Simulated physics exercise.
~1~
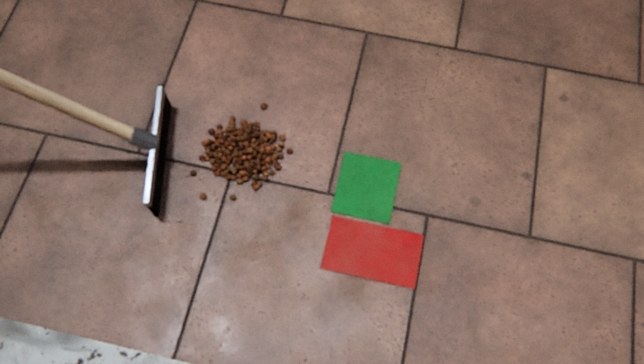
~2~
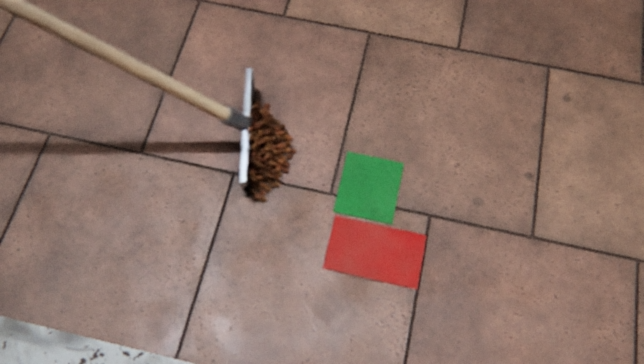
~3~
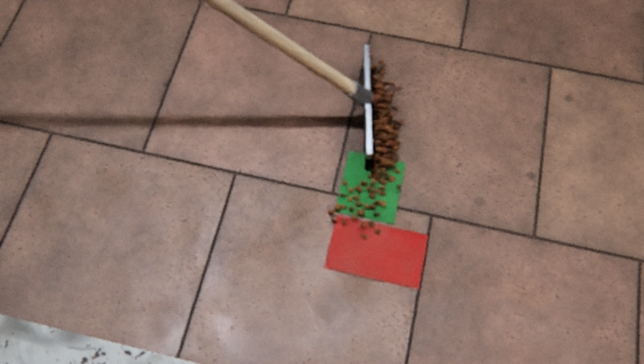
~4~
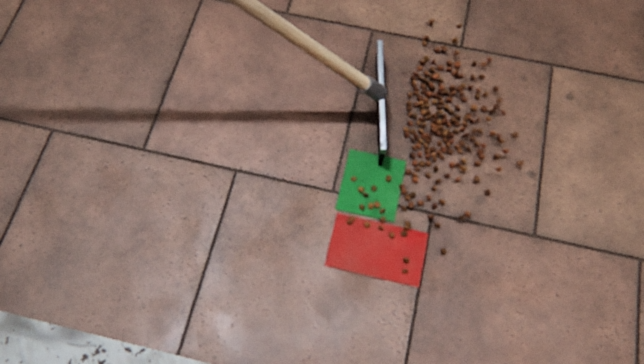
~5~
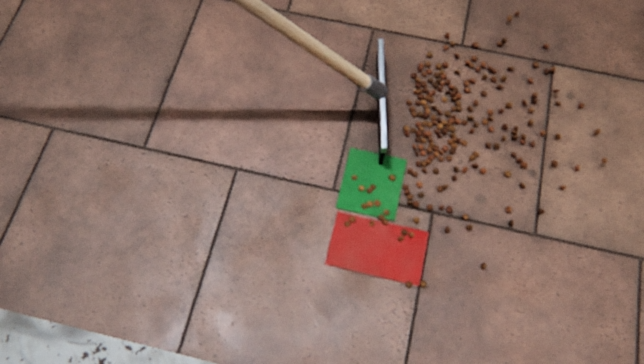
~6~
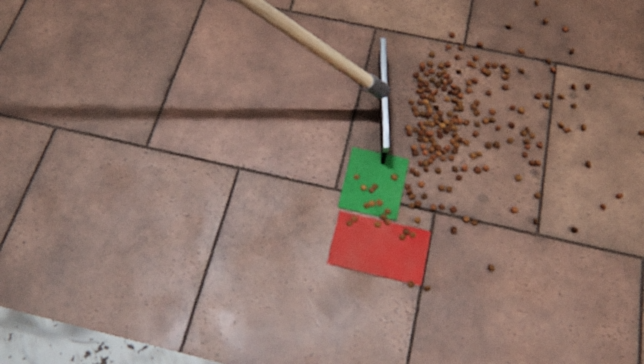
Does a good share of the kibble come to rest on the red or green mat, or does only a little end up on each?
Only a little ends up on each mat. Nearly all of the kibble lies scattered on the bare tiles, mostly to the right of the squeegee.
On brown tiles, a squeegee pushes kibble right and halts, and most scatters off the mats.
